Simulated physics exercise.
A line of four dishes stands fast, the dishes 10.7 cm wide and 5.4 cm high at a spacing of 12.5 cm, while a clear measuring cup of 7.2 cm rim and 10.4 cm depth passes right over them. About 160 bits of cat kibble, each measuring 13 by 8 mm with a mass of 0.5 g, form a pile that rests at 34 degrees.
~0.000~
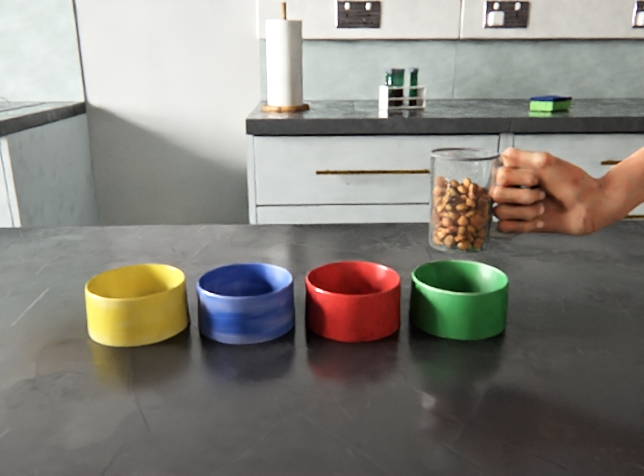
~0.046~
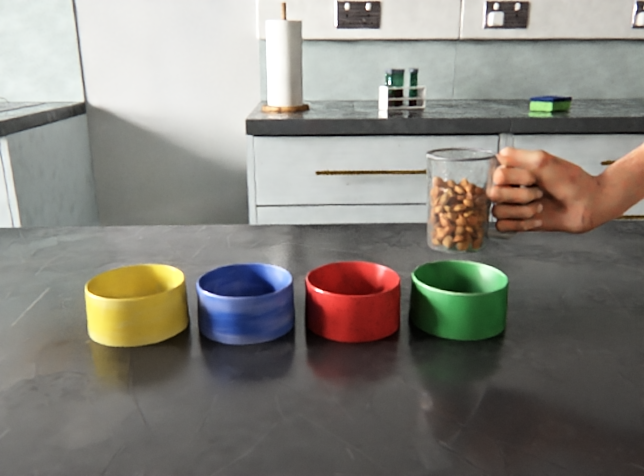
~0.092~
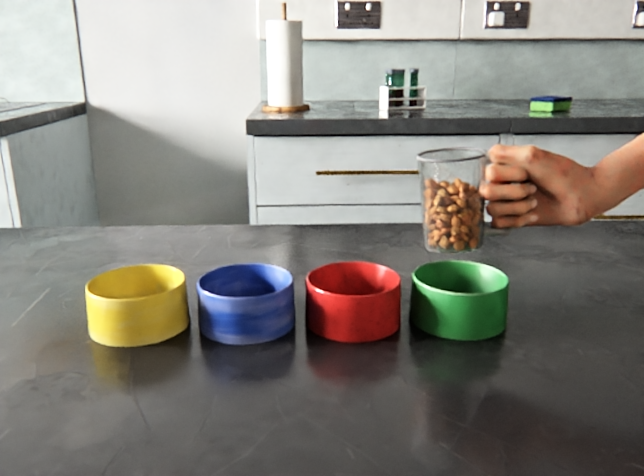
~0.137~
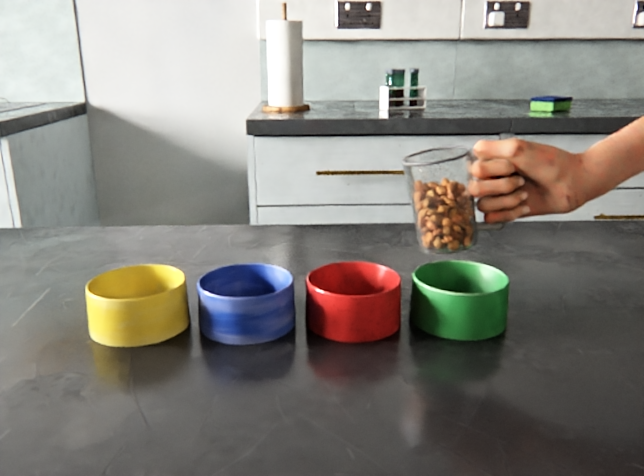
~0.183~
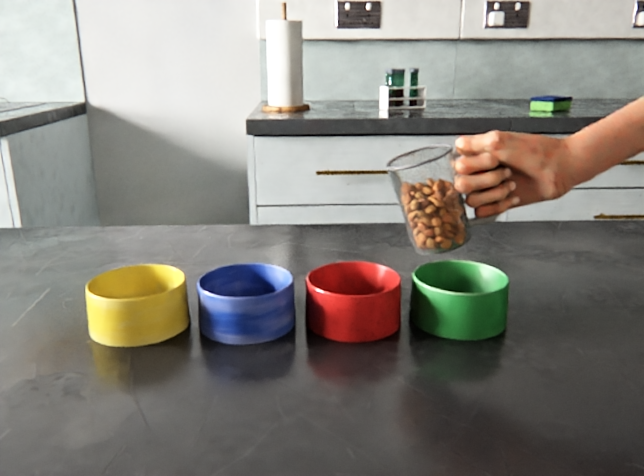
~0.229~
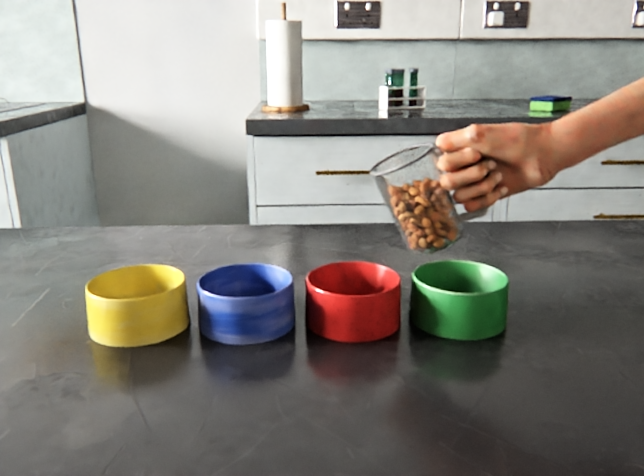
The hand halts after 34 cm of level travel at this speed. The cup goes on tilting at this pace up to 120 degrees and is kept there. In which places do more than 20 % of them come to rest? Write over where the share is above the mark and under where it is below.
Red: Under; blue: Under; green: Under; yellow: Over; counter: Under.
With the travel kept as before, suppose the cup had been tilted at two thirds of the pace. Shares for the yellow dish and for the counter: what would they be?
Then the yellow dish would get 100 and the counter 0.
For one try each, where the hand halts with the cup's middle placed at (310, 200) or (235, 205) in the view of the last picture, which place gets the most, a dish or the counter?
Blue, then yellow.
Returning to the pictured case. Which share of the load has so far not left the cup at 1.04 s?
I'd put it at roughly 60 per cent.
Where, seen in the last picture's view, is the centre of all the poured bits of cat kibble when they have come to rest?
Somewhere near (130, 311) in the last picture.
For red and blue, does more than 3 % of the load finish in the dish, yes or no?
Well, red gets a cross and blue gets a tick.
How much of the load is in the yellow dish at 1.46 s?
Close to 80 per cent at that point.
After 0.72 s, tilt 97 degrees; cup holds 100 %.
After 1.04 s, tilt 120 degrees; cup holds 60 %, blue 5 %, yellow 20 %.
Then, at 1.46 s, tilt 120 degrees; cup holds 0 %, blue 5 %, yellow 80 %.
By 2.0 s all is still; red 0 %, blue 5 %, green 0 %, yellow 80 %, counter 10 %.
